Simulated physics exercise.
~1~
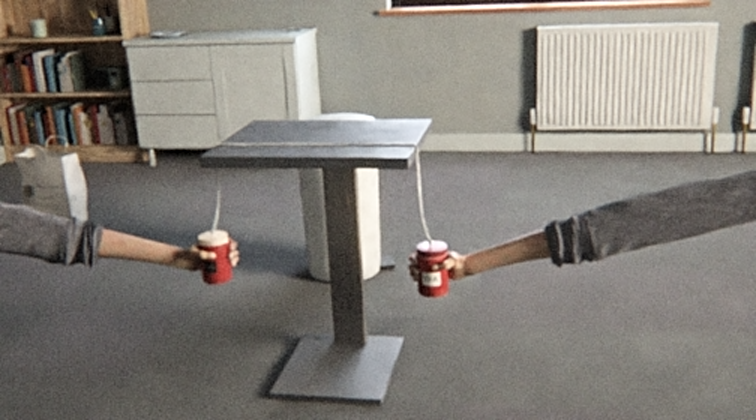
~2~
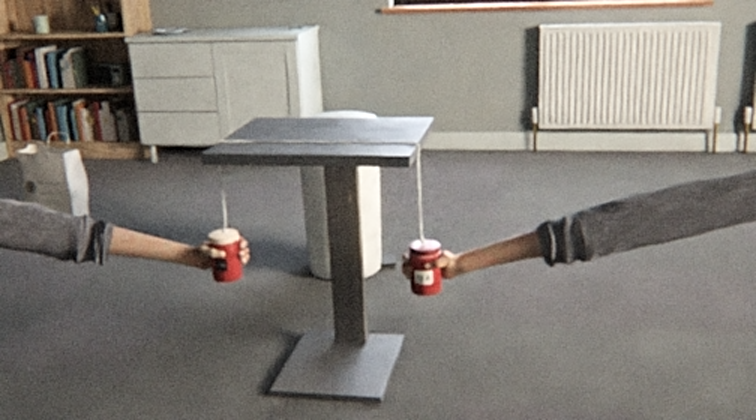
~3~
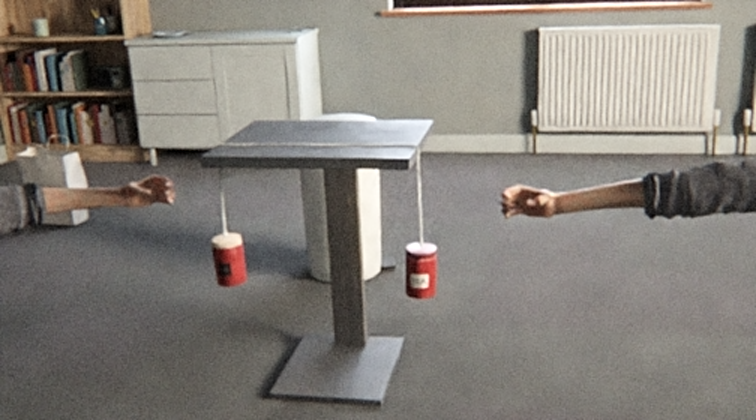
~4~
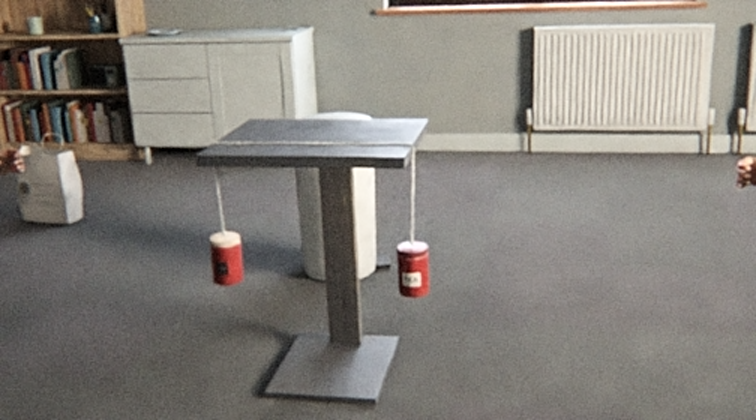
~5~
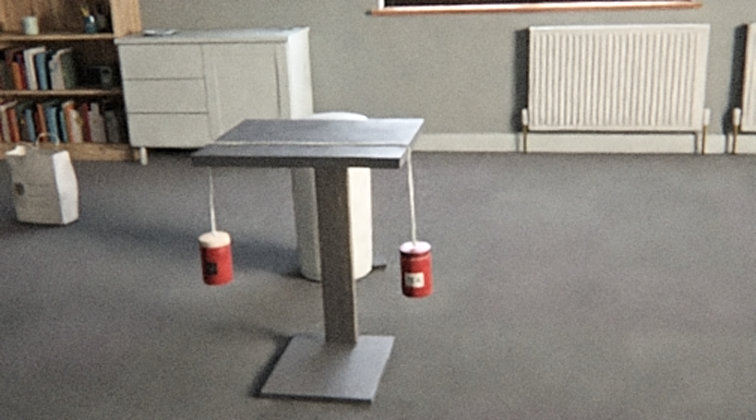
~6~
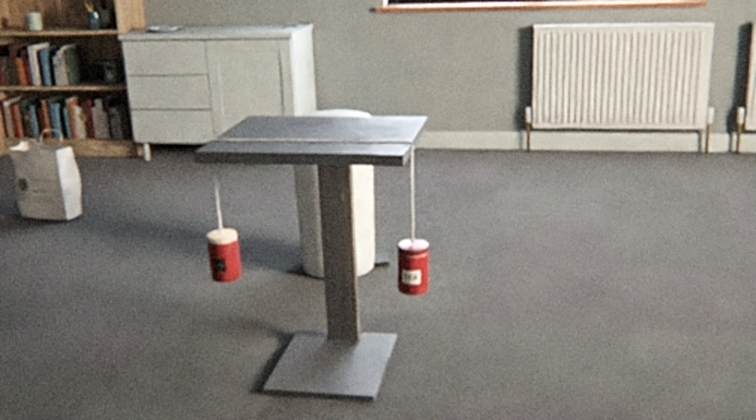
Two red jars hung from one string laid across a grey stand, each held by a hand from either side, until both hands let go and drew away, leaving the jars swaying slightly and hanging in balance, neither side dropping.
